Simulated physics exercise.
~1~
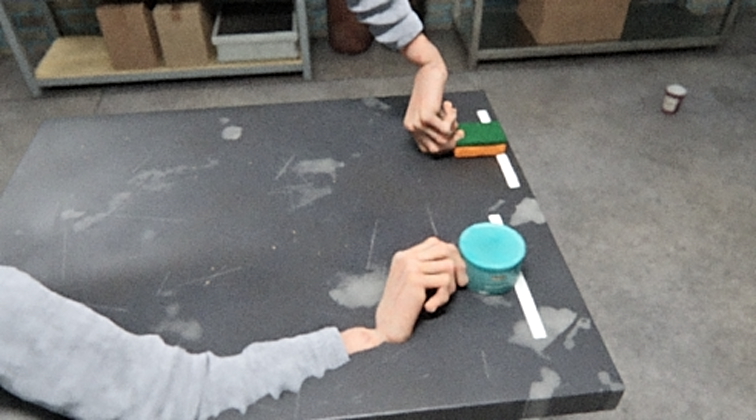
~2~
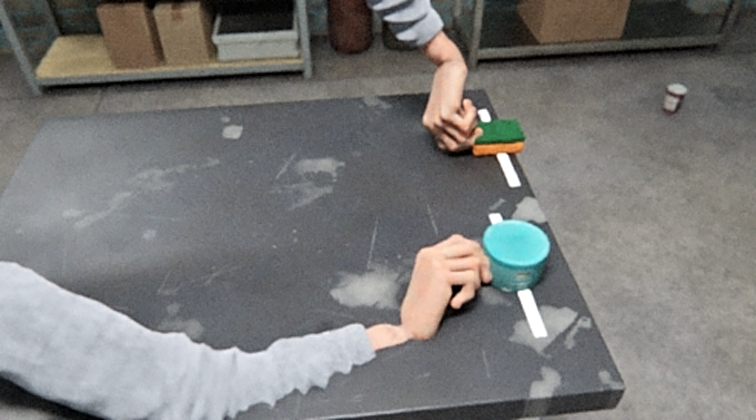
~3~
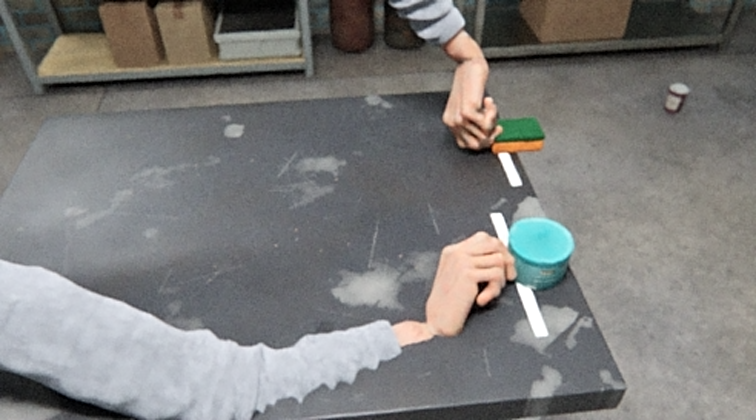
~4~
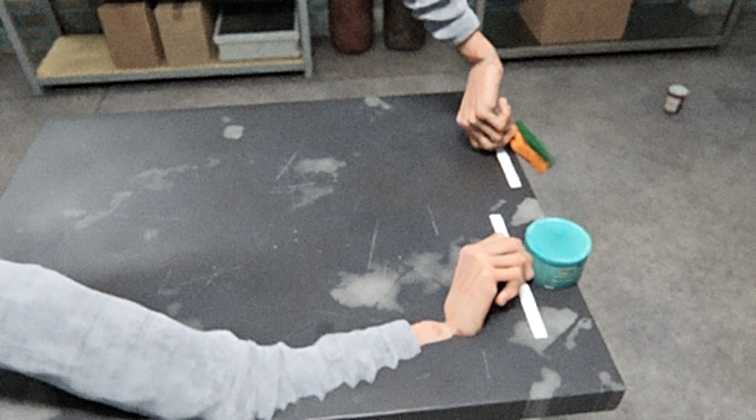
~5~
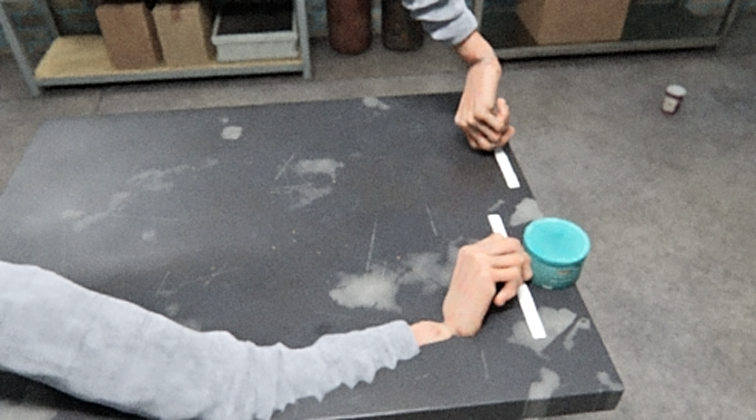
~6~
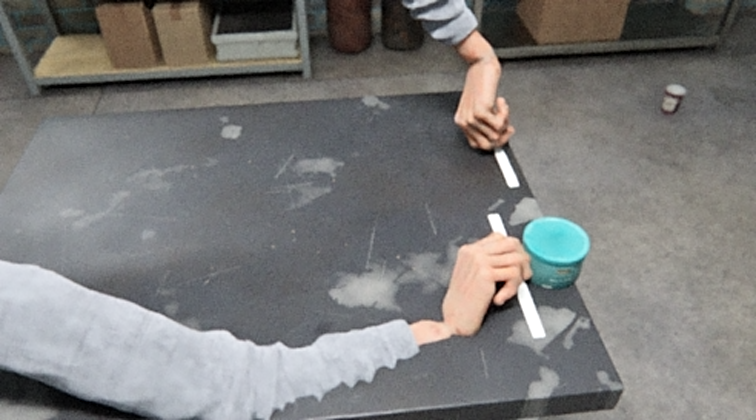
In the video, two hands push an orange and green sponge and a turquoise tub rightward across strips of white tape on a dark tabletop; the sponge tips over the right edge and drops from view, while the tub stops and stays at the table's edge.
